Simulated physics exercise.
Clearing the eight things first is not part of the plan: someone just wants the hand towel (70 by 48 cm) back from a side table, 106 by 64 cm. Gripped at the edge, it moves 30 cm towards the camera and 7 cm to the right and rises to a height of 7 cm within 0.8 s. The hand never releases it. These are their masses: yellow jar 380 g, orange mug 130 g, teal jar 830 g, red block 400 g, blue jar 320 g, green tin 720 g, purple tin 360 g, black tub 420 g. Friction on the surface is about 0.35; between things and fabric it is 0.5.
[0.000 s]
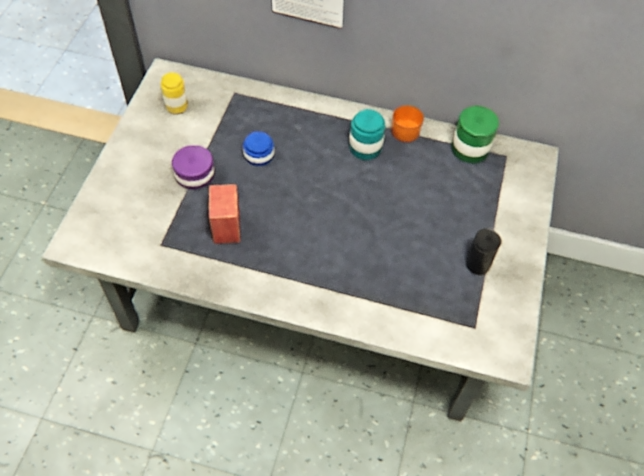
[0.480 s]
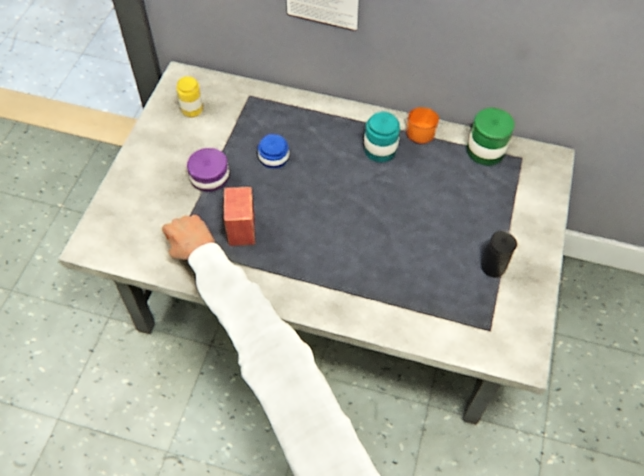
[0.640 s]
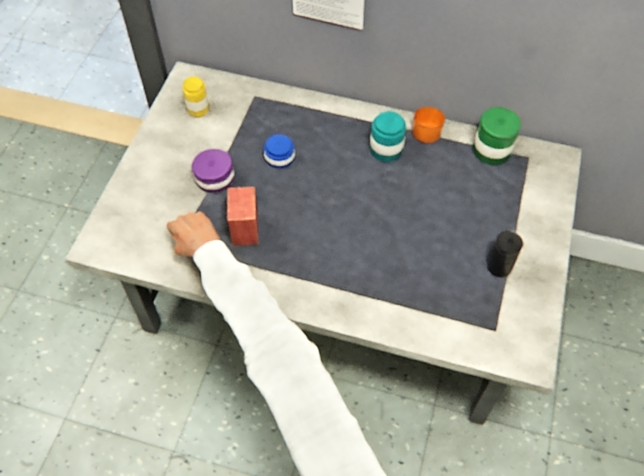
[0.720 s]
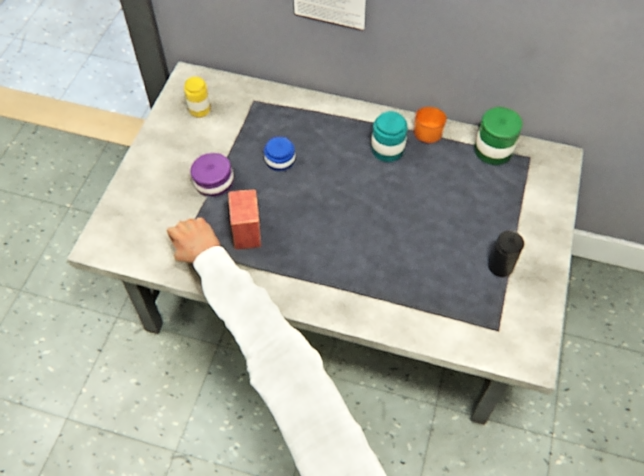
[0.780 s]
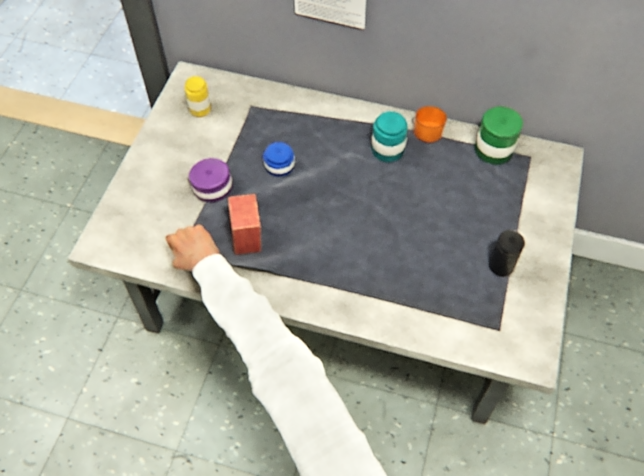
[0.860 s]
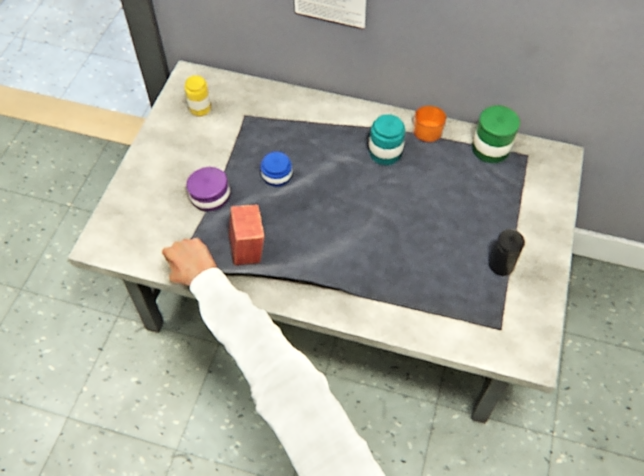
A hand took hold of the dark cloth's near left corner on a side table and tugged it slightly towards the viewer, wrinkling it and carrying the red block, purple tin and blue jar slightly along.
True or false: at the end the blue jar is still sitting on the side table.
True.
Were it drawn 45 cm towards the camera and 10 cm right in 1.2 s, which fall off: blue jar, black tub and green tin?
Outcome: Blue jar leaves the top; black tub is still there; green tin is still there.
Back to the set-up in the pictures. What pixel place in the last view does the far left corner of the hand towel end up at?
That corner settles near pixel (163, 193) in the last view.
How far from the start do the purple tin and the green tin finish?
About: Purple tin over the edge, green tin 10 cm.
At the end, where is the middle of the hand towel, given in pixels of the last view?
Midpoint, last view: Approx. (321, 264).
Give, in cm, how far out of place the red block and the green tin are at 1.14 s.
I'd put the red block at some 20 centimetres and the green tin at some 10 centimetres.
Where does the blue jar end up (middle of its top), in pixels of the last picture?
Rest point, last frame: Approx. (211, 249).
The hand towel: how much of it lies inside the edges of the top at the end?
Share within the edges: Approx. 80 %.
After 1.0 s, 100 % of the hand towel is still over the top; blue jar 14 cm off its start, purple tin 12 cm off its start, red block 12 cm off its start.
After 1.1 s, 90 % of the hand towel is still over the top; blue jar 22 cm off its start, purple tin 20 cm off its start, red block 19 cm off its start.
After 1.3 s, 80 % of the hand towel is still over the top; blue jar 30 cm off its start at (218, 239), purple tin 28 cm off its start at (159, 259), red block on its side, 23 cm off its start at (256, 316).
After 1.4 s, 80 % of the hand towel is still over the top; blue jar 32 cm off its start, purple tin 31 cm off its start, red block on its side, 26 cm off its start.
After 3.0 s, 80 % of the hand towel is still over the top; blue jar 33 cm off its start at (211, 249), purple tin over the edge, red block on its side, 26 cm off its start at (250, 329), teal jar 25 cm off its start at (318, 184).
